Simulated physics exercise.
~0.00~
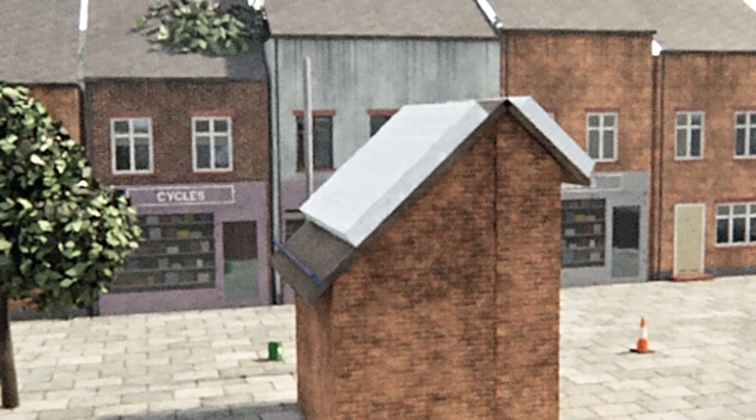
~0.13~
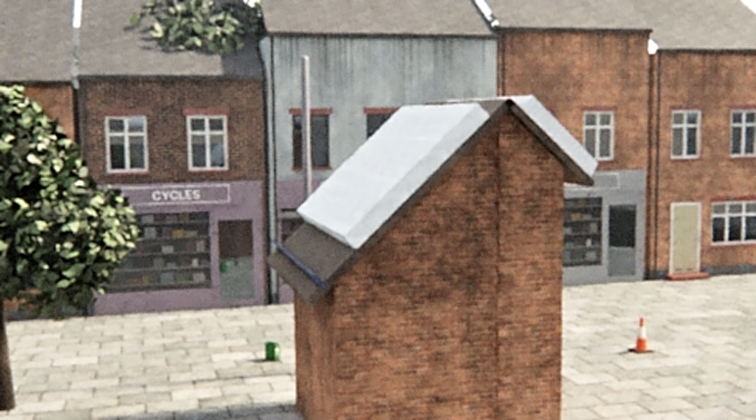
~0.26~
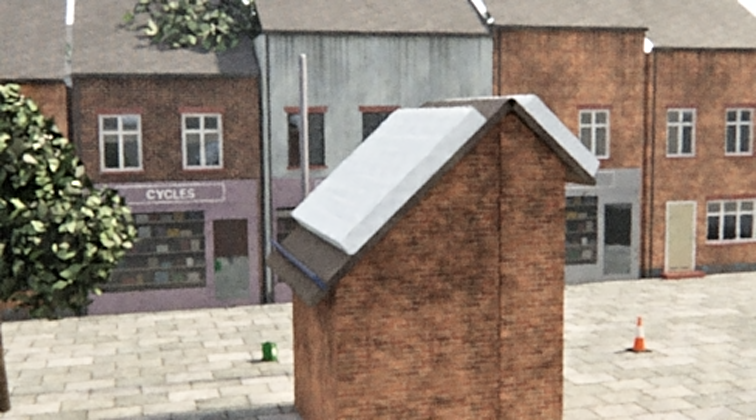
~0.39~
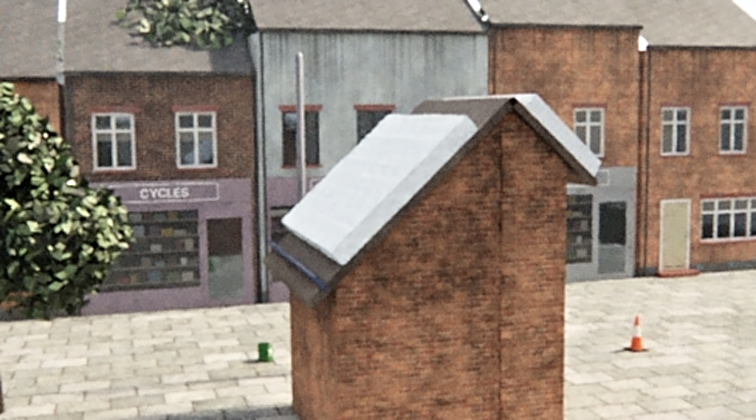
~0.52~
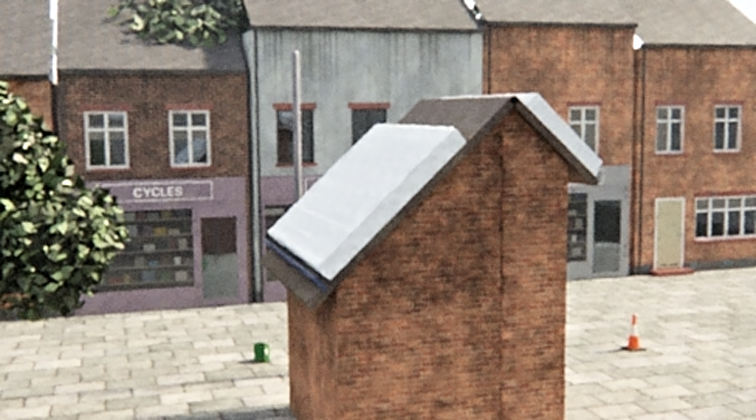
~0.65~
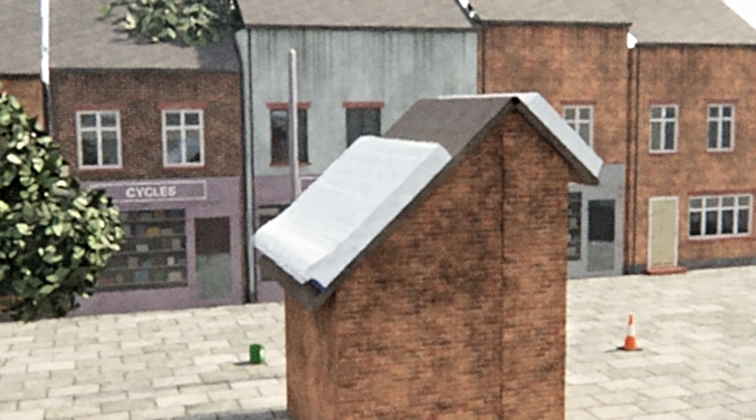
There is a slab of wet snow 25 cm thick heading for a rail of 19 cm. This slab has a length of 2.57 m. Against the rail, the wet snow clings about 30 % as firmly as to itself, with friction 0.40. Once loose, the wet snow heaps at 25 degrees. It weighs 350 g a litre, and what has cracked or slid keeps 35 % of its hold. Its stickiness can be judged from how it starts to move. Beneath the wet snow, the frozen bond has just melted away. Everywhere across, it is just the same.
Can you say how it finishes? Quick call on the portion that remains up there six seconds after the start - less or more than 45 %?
Less, I would say.
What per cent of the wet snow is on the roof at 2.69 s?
Share noted: Around 30 %.
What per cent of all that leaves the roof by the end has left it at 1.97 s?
Roughly 100 per cent.
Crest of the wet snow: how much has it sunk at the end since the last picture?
Roughly 1.2 m.
After 1.26 s, 52 % of the snow is on the roof.
After 1.97 s, 32 % of the snow is on the roof.
After 2.69 s, 30 % of the snow is on the roof.
After 3.40 s, 30 % of the snow is on the roof.
After 6.00 s, at the end, 30 % of the snow is on the roof.
